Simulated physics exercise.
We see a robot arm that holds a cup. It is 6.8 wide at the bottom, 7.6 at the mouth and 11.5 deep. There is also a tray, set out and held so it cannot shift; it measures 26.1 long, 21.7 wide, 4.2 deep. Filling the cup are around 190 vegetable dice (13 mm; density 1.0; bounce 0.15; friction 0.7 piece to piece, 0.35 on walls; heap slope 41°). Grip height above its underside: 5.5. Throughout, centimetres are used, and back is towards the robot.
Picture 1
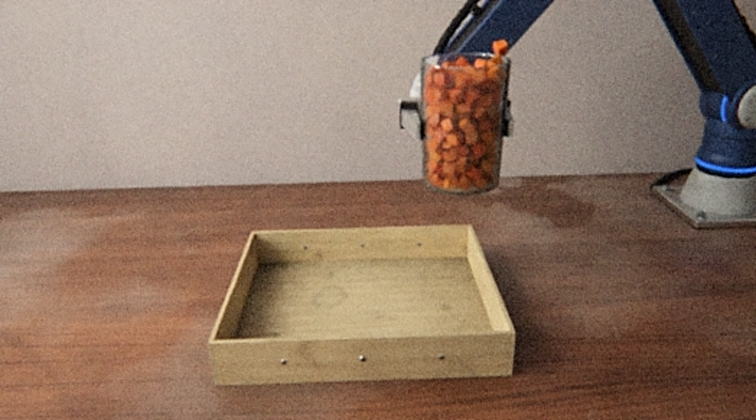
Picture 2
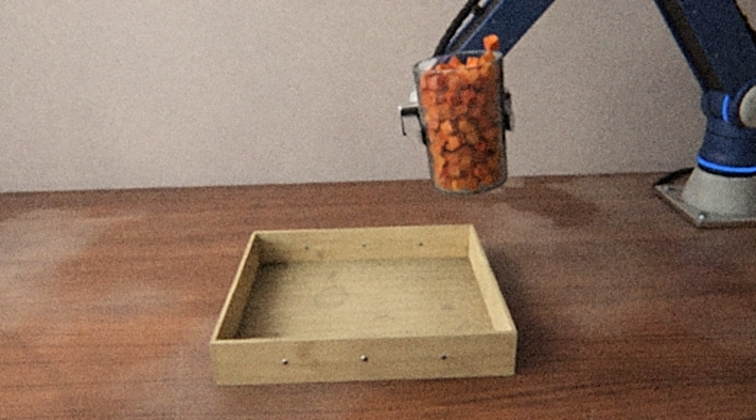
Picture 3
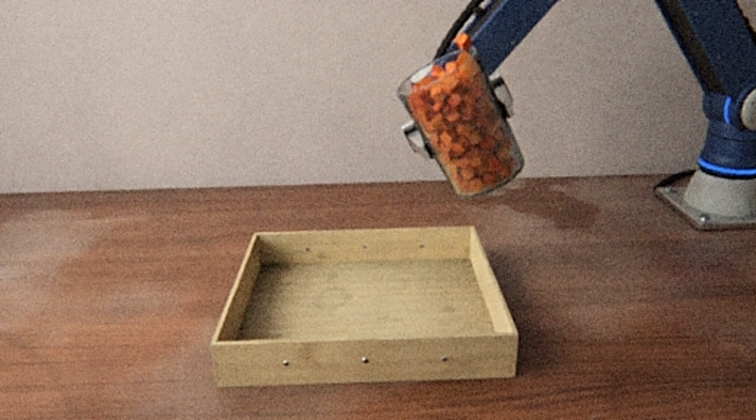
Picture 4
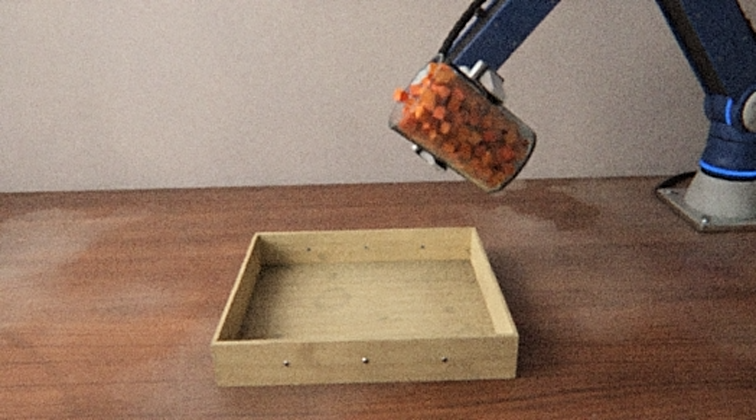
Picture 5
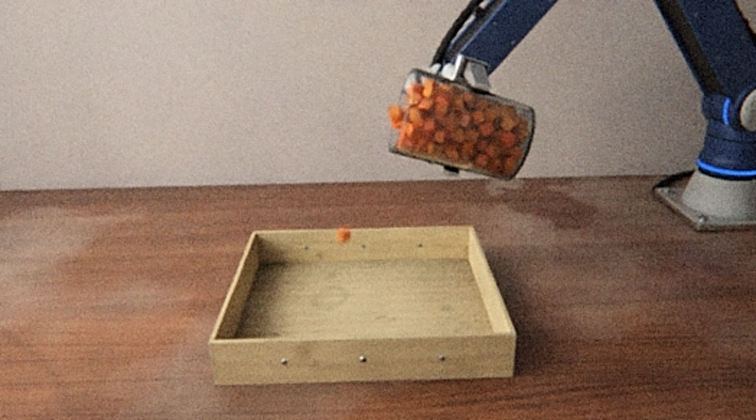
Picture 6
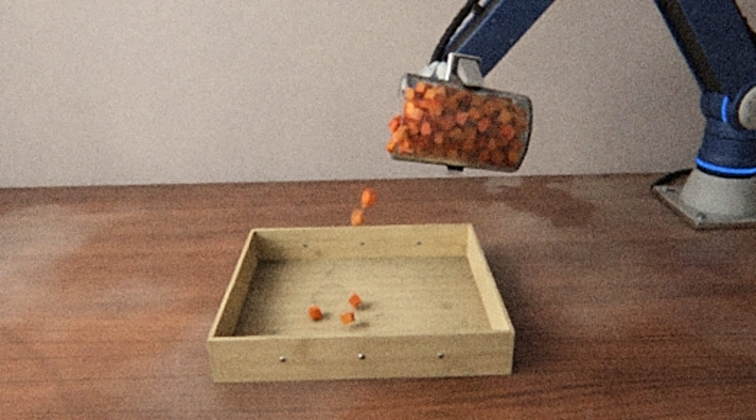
On a wooden table, a blue robot arm tilting a clear cup of orange vegetable dice leftward, a few dropping into a tray.
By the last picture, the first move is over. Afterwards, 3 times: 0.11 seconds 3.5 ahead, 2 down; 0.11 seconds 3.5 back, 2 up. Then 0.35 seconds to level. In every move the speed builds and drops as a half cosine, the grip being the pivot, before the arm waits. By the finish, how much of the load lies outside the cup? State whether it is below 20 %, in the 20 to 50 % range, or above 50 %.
It is in the 20 to 50 % range.
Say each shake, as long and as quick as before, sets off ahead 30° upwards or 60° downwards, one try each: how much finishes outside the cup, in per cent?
Try one gives about 75 in a hundred, try two about 10 in a hundred.
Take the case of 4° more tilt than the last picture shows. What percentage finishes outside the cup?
It would be near 45 per cent.
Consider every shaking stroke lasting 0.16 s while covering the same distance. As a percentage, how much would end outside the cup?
Then about 15 per cent.
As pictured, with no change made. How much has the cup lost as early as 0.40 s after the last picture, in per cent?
Roughly 20 percent is out.
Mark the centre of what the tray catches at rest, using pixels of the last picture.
Around pixel (322, 300).
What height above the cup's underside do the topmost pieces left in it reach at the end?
It reaches close to 9.5 cm in the end.
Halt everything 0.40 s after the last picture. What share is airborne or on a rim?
Around 6 percent of the load.
Then, 0.40 s later, tilted 80° forward, highest piece 22 above the table; 155 in the cup, 26 in the tray, 12 in flight or on a rim.
Then, 0.81 s later, tilted 50° forward, highest piece 23 above the table; 132 in the cup, 61 in the tray.
Then, 1.21 s later, level, highest piece 25 above the table; 132 in the cup, 61 in the tray.
Then, 2.26 s later, level, highest piece 24 above the table; 132 in the cup, 61 in the tray.
At rest, 132 in the cup, 61 in the tray. That is 32 % outside the cup.
